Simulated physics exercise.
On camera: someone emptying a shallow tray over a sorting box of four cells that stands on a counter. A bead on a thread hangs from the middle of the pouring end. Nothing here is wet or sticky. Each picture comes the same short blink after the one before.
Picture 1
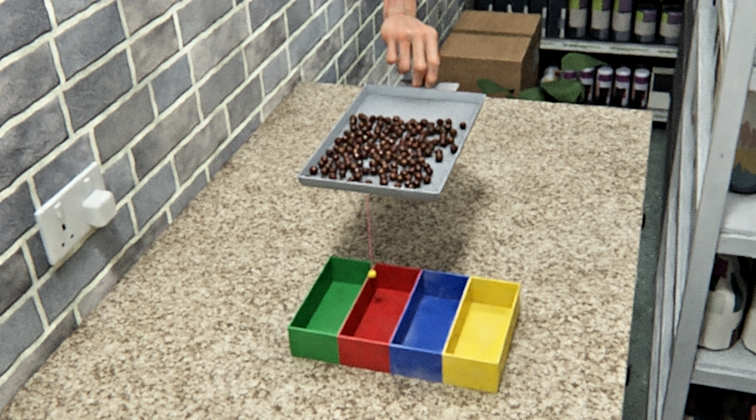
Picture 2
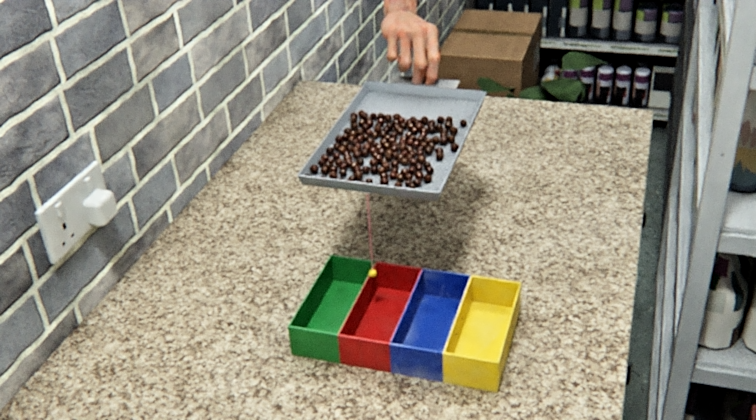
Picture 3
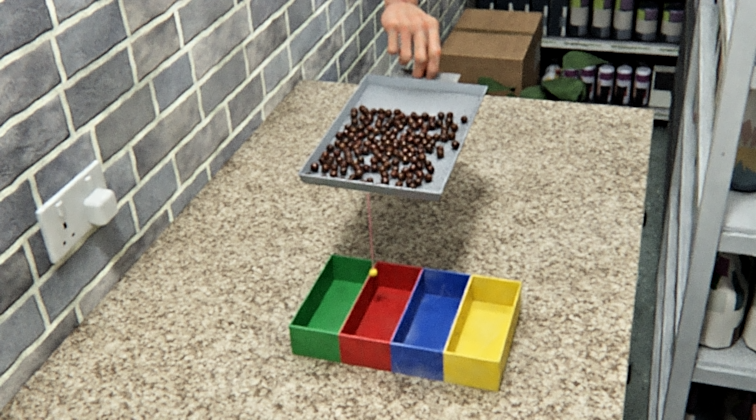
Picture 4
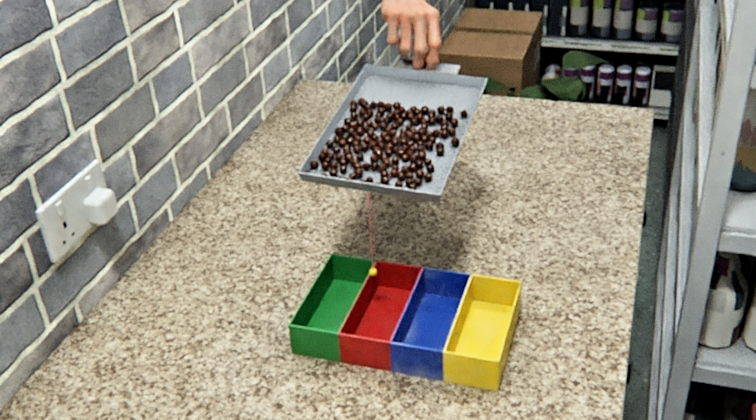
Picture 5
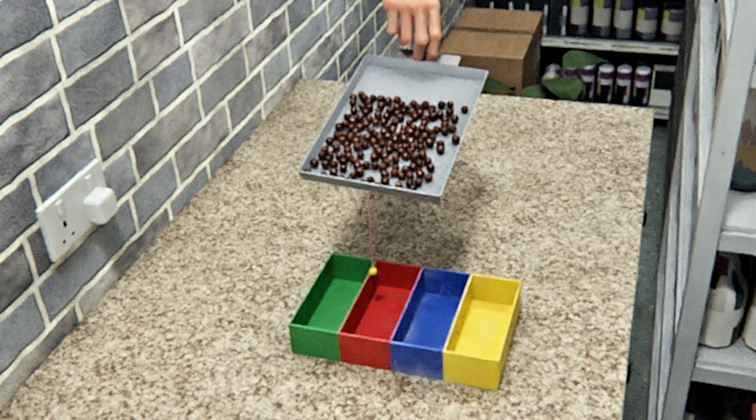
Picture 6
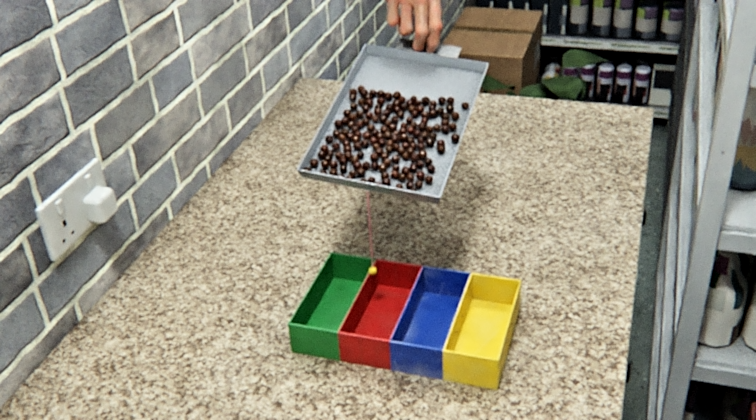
A hand slowly raises the back of a tray of chocolate balls above four coloured cells.
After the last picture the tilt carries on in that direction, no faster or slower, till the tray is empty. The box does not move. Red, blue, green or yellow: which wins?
Fullest: The blue cell.
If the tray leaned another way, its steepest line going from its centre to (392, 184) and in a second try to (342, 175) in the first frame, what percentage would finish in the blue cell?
Roughly 50 per cent, and 0 per cent.
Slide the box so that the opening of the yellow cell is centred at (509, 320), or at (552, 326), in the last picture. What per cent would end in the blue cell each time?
First some 40, then 0 per cent.
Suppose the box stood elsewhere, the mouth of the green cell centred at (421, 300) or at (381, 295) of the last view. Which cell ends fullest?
The first try: The green cell. The second: The red one.
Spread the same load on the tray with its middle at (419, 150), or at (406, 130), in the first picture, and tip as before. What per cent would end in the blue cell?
The first gives 70 %, the second 70 %.
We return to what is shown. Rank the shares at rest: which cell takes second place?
In second place: That red cell.
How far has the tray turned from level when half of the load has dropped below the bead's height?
At some 85 degrees.
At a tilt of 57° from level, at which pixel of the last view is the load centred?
Roughly at (399, 159).
Soon, tray tipped steeply; nearly all on the tray; a stray few in the blue cell; a stray few falling or outside the box.
A while on, tray tipped right over; a stray few on the tray; about half in the blue cell; about a quarter in the red cell; a small part in the yellow cell; a stray few in the green cell; a small part falling or outside the box.
Towards the end, tray tipped past a quarter turn; about two thirds in the blue cell; about a quarter in the red cell; a small part in the yellow cell; a stray few in the green cell; a stray few falling or outside the box.
Finally, tray tipped past a quarter turn; about two thirds in the blue cell; about a quarter in the red cell; a small part in the yellow cell; a stray few in the green cell; a stray few outside the box.
